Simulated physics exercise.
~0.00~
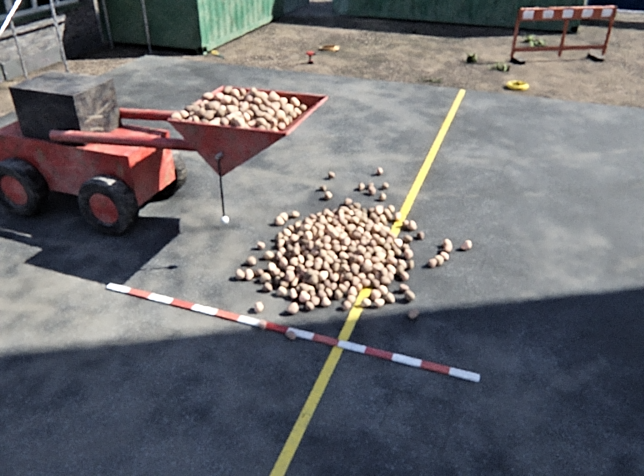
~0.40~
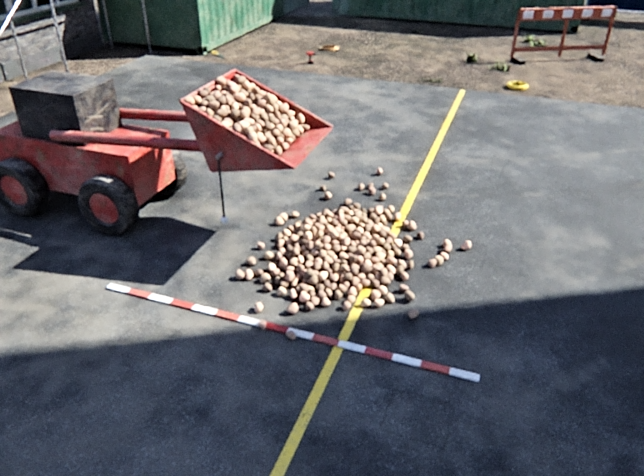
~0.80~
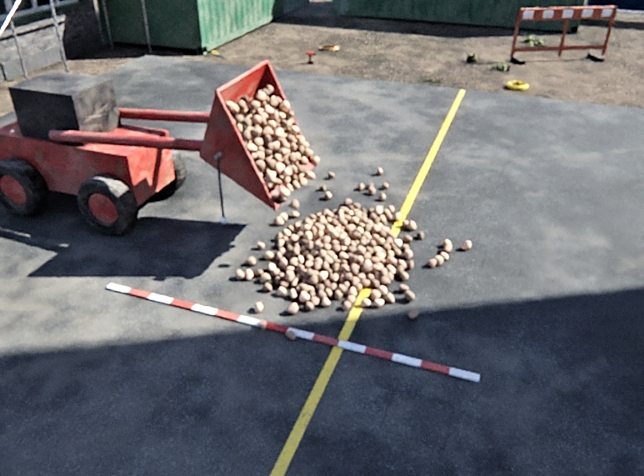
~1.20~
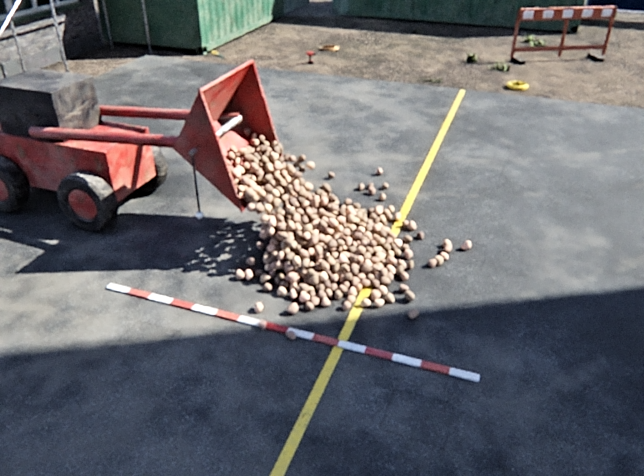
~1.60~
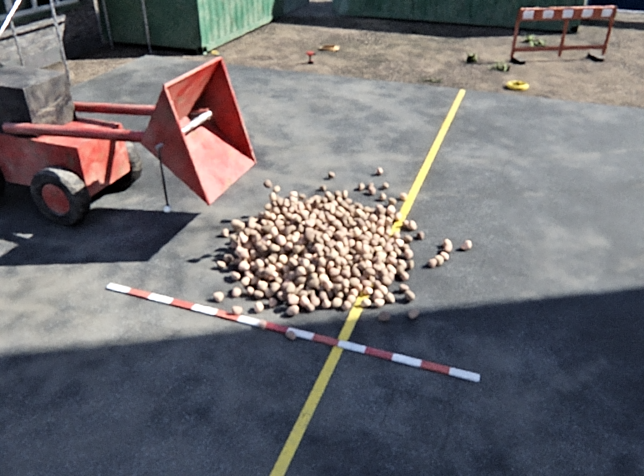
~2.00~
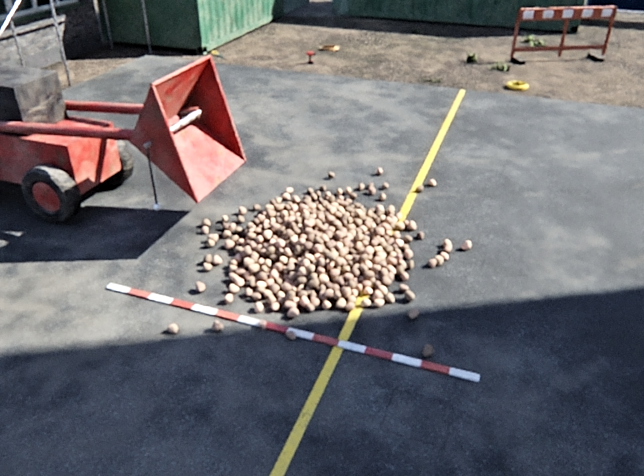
A red loader with a bucket full of rounded, pale brown stones stands at the left of a grey paved yard, seen from above at an angle. Before it, a heap of similar stones lies partly across a yellow line, near a red and white banded pole, with green containers and a striped barrier behind. The bucket tips forward while the stones slide towards its lip. They pour onto the near side of the heap as the loader backs away to the left. Finally the bucket hangs empty, and the broader heap lies mostly left of the line, with a few stones scattered around.
